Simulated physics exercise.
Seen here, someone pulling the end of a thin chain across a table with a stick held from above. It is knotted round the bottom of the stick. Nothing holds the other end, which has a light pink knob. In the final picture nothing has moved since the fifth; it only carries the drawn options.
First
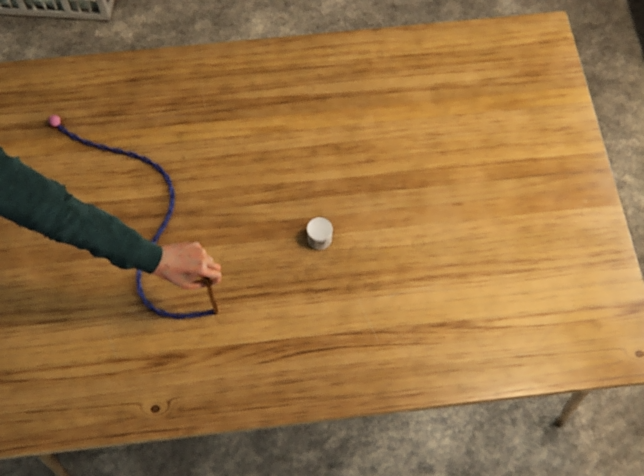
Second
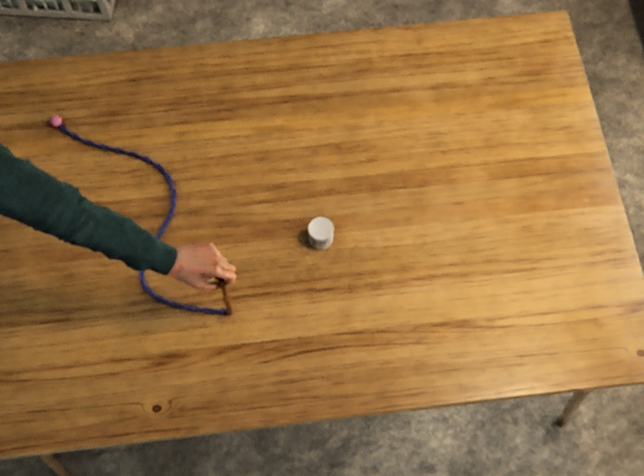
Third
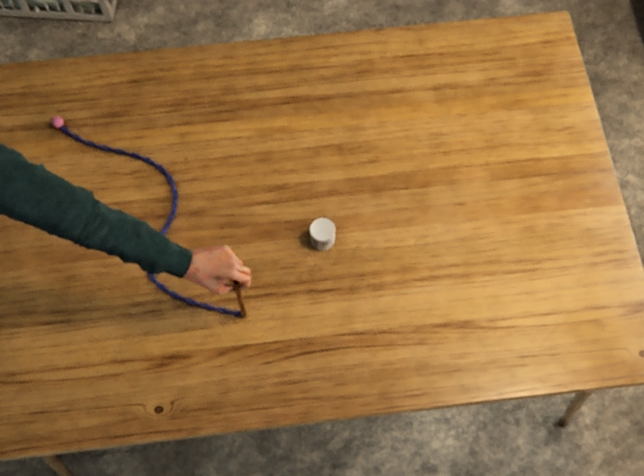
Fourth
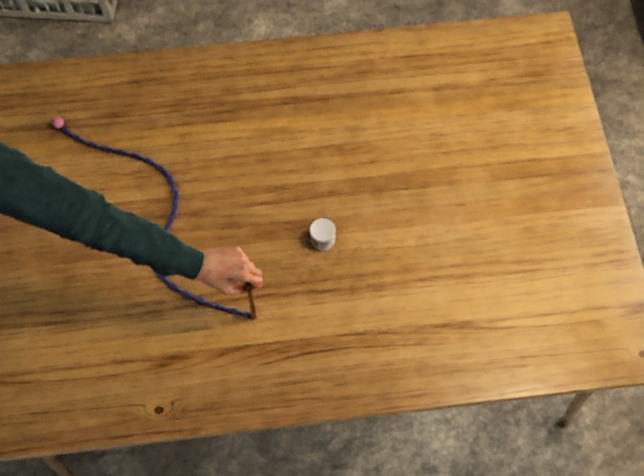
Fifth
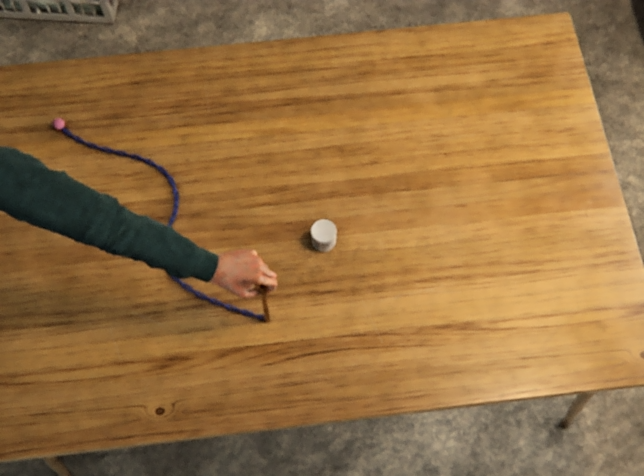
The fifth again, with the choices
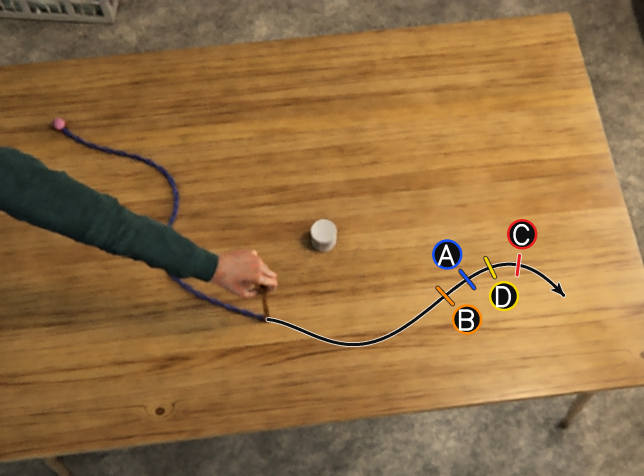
A hand with a stick dragging one end of a thin blue chain rightward across a wooden table, its lower bend straightening.
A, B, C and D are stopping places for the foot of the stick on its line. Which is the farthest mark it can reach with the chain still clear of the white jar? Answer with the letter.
At D, and not beyond.
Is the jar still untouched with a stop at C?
No.
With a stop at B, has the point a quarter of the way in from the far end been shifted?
Yes.
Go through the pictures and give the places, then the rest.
The first picture shows white jar (320, 234); free end (54, 121).
The second picture shows white jar (321, 234); free end (56, 121).
The third picture shows white jar (323, 234); free end (57, 122).
The fourth picture shows white jar (323, 235); free end (58, 122).
The fifth picture shows white jar (324, 236); free end (59, 124).
On the copy, A at (467, 279); B at (445, 296); C at (518, 265); D at (490, 268); the route from (268, 319) via (427, 310) to (564, 296).
On D. First, foot of the stick (353, 345), middle of the chain (206, 238), free end (81, 138).
Then, foot of the stick (431, 307), middle of the chain (252, 259), free end (117, 164).
Finally, foot of the stick (490, 268), middle of the chain (306, 256), free end (149, 188); nothing has been touched.
By contrast, A is safe but short; B is safe but short; C brings the chain against the jar.
